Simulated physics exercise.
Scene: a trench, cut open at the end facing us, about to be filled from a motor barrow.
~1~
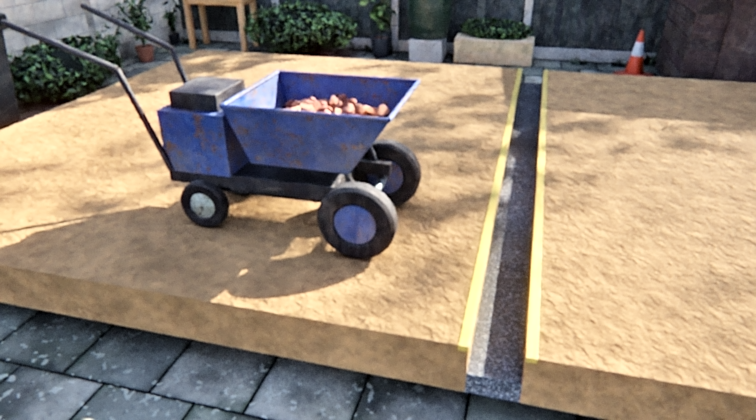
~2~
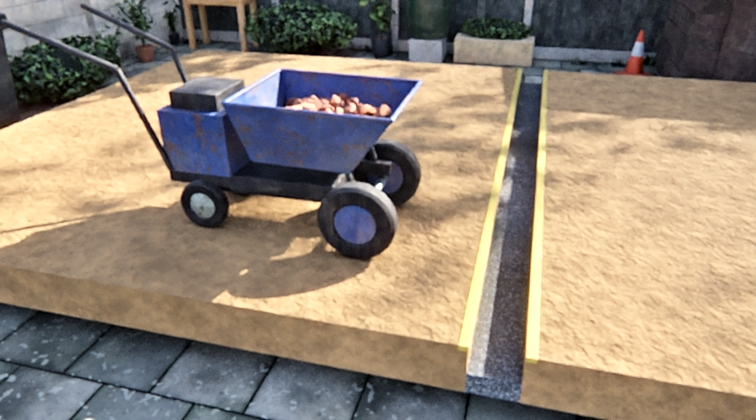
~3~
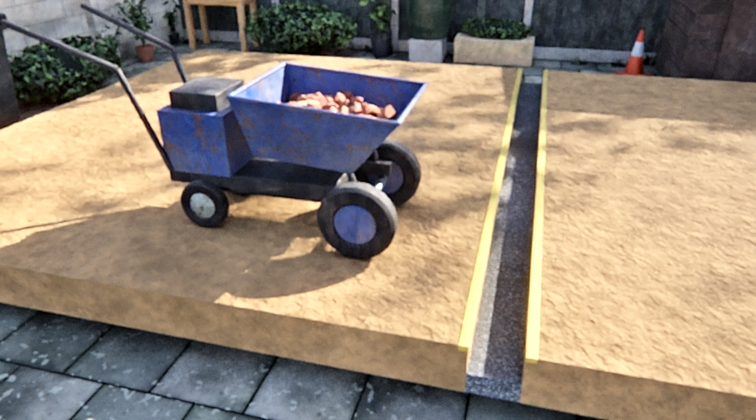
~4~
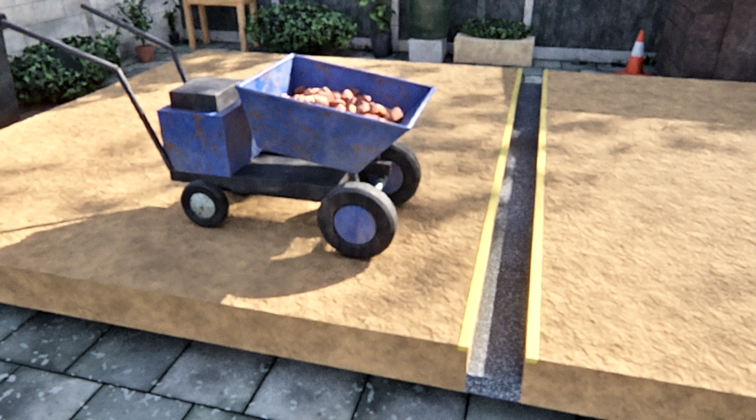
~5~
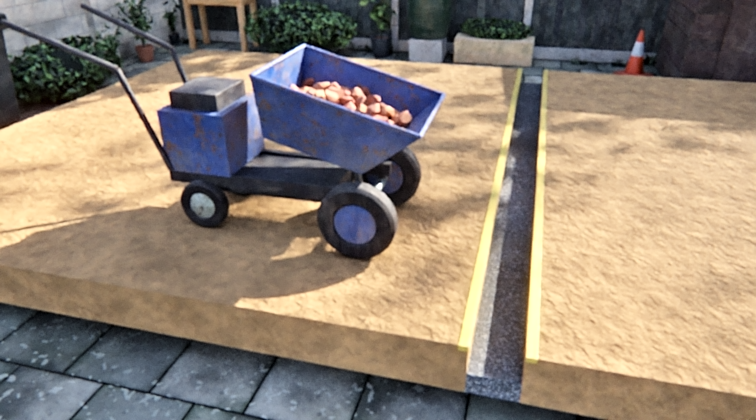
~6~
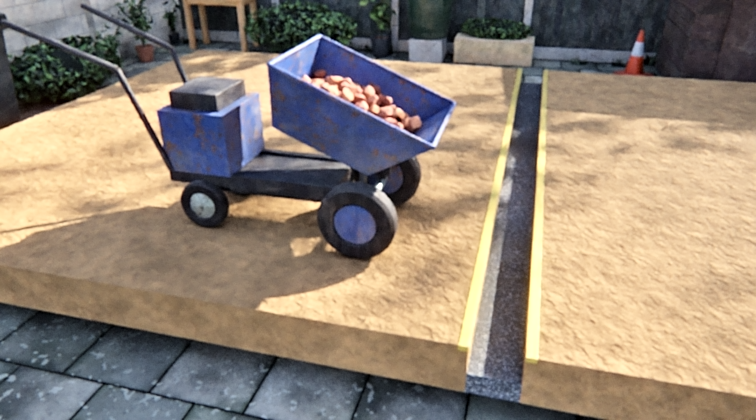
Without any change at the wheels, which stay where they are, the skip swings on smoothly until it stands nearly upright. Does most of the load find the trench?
The trench will most likely get the bulk of it.
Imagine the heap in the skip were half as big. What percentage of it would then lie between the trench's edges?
About 90 per cent.
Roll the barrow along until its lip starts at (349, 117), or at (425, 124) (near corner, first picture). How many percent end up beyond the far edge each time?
Roughly 0 percent first, then roughly 40 percent.
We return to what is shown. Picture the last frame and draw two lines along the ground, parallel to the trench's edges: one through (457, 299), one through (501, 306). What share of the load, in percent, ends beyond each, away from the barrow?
90 and 40 in a hundred.
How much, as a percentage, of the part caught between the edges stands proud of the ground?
Estimate: Around 30 %.
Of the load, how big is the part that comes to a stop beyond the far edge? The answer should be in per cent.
About 5 %.
Soon, skip tipped steeply; all in the skip.
A while on, skip tipped right over; most in the skip; a stray few short of the trench; about a quarter in or heaped over the trench.
Towards the end, skip tipped right over; about a quarter in the skip; a small part short of the trench; most in or heaped over the trench; a stray few beyond it.
Finally, skip tipped right over; a small part in the skip; a small part short of the trench; most in or heaped over the trench; a stray few beyond it.
